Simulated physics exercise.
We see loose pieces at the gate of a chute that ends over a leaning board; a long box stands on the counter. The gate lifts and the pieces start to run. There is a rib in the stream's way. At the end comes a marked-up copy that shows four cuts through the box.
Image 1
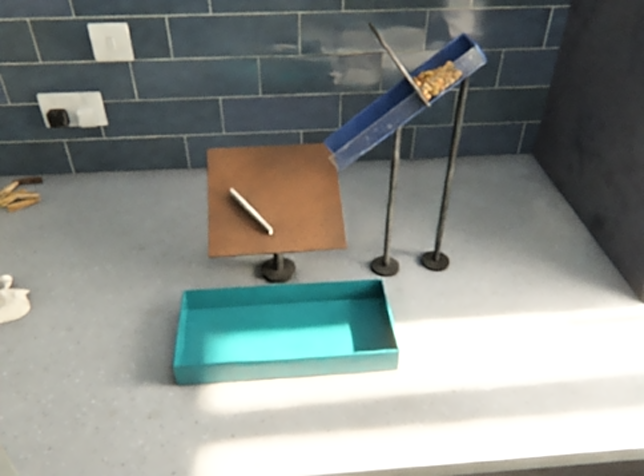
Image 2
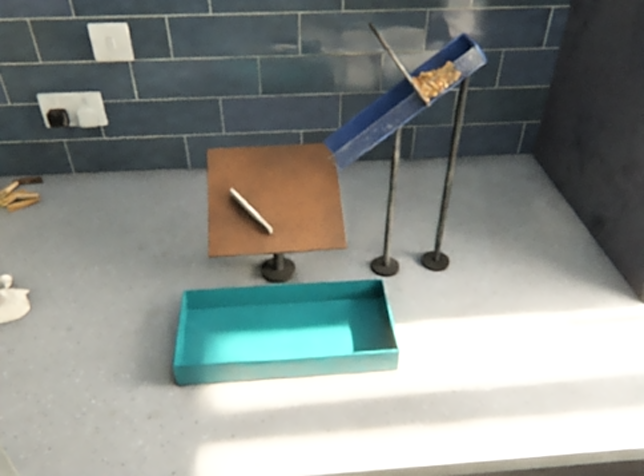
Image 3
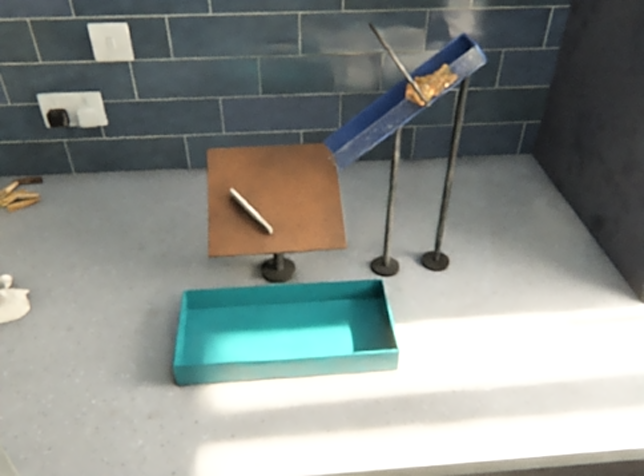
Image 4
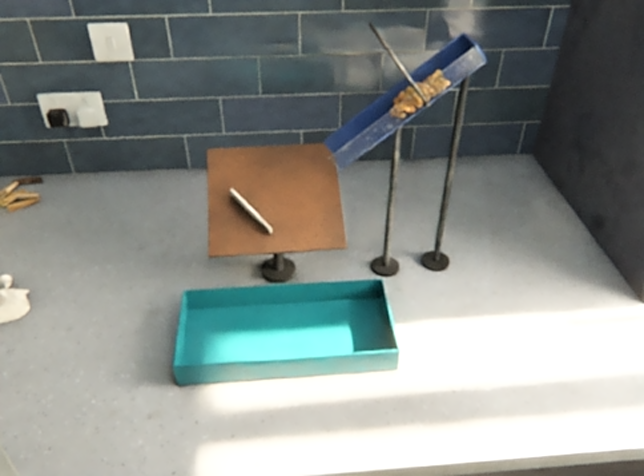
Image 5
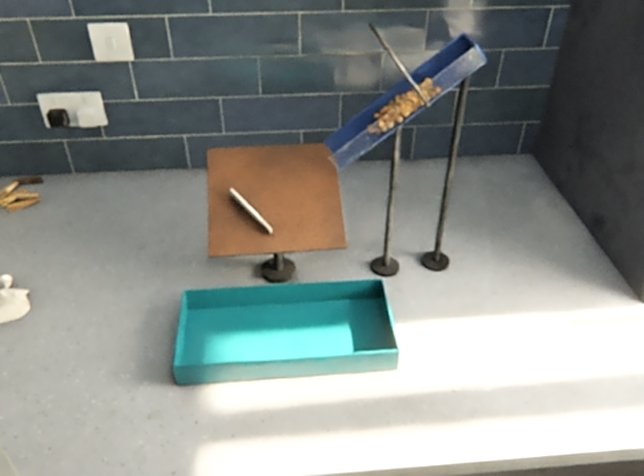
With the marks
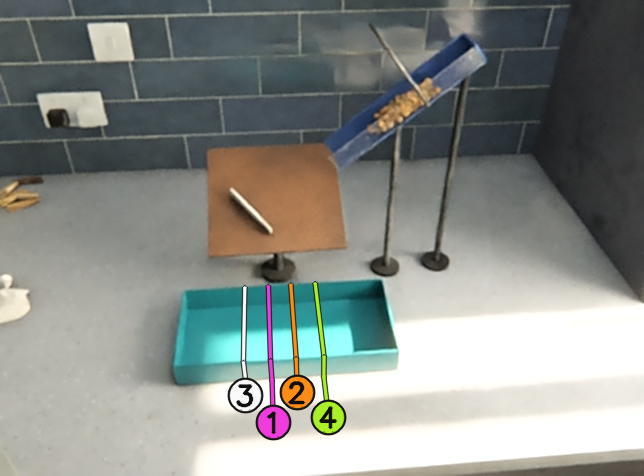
On a kitchen counter, small tan pieces sliding down a sloping blue chute above a tilted brown board and an empty teal box.
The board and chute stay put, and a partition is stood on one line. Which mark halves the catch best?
Use line 2.
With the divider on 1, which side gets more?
More lands on the right.
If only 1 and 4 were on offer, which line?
It is 1.
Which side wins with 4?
The left side.
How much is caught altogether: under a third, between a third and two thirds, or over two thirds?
About that: Over two thirds.
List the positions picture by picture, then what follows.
In the first frame, load behind the gate at (433, 86), round wooden beads; lip of the chute at (337, 162), sloping fairly steeply.
In the second frame, middle of the board at (275, 196), tilted gently; middle of its low edge at (279, 252); of its high edge at (271, 146).
In the third frame, front corners of the box at (174, 366) and (400, 350), empty; front of the load at (408, 96).
In the fourth frame, middle of the load at (414, 95); its front at (394, 114), about a quarter of the way to the lip; rib from (231, 189) to (271, 229).
In the fifth frame, middle of the load at (401, 103); its front at (371, 131), about half of the way to the lip.
On the marked copy, line 1 crosses the front rim at (270, 359); line 2 crosses the front rim at (296, 357); line 3 crosses the front rim at (243, 361); line 4 crosses the front rim at (323, 355).
If 1 is chosen, of what is caught, about a quarter on the left of the divider, most on the right.
If 2 is chosen, of what is caught, about half on the left of the divider, about half on the right.
If 3 is chosen, of what is caught, a small part on the left of the divider, nearly all on the right.
If 4 is chosen, of what is caught, nearly all on the left of the divider, a stray few on the right.
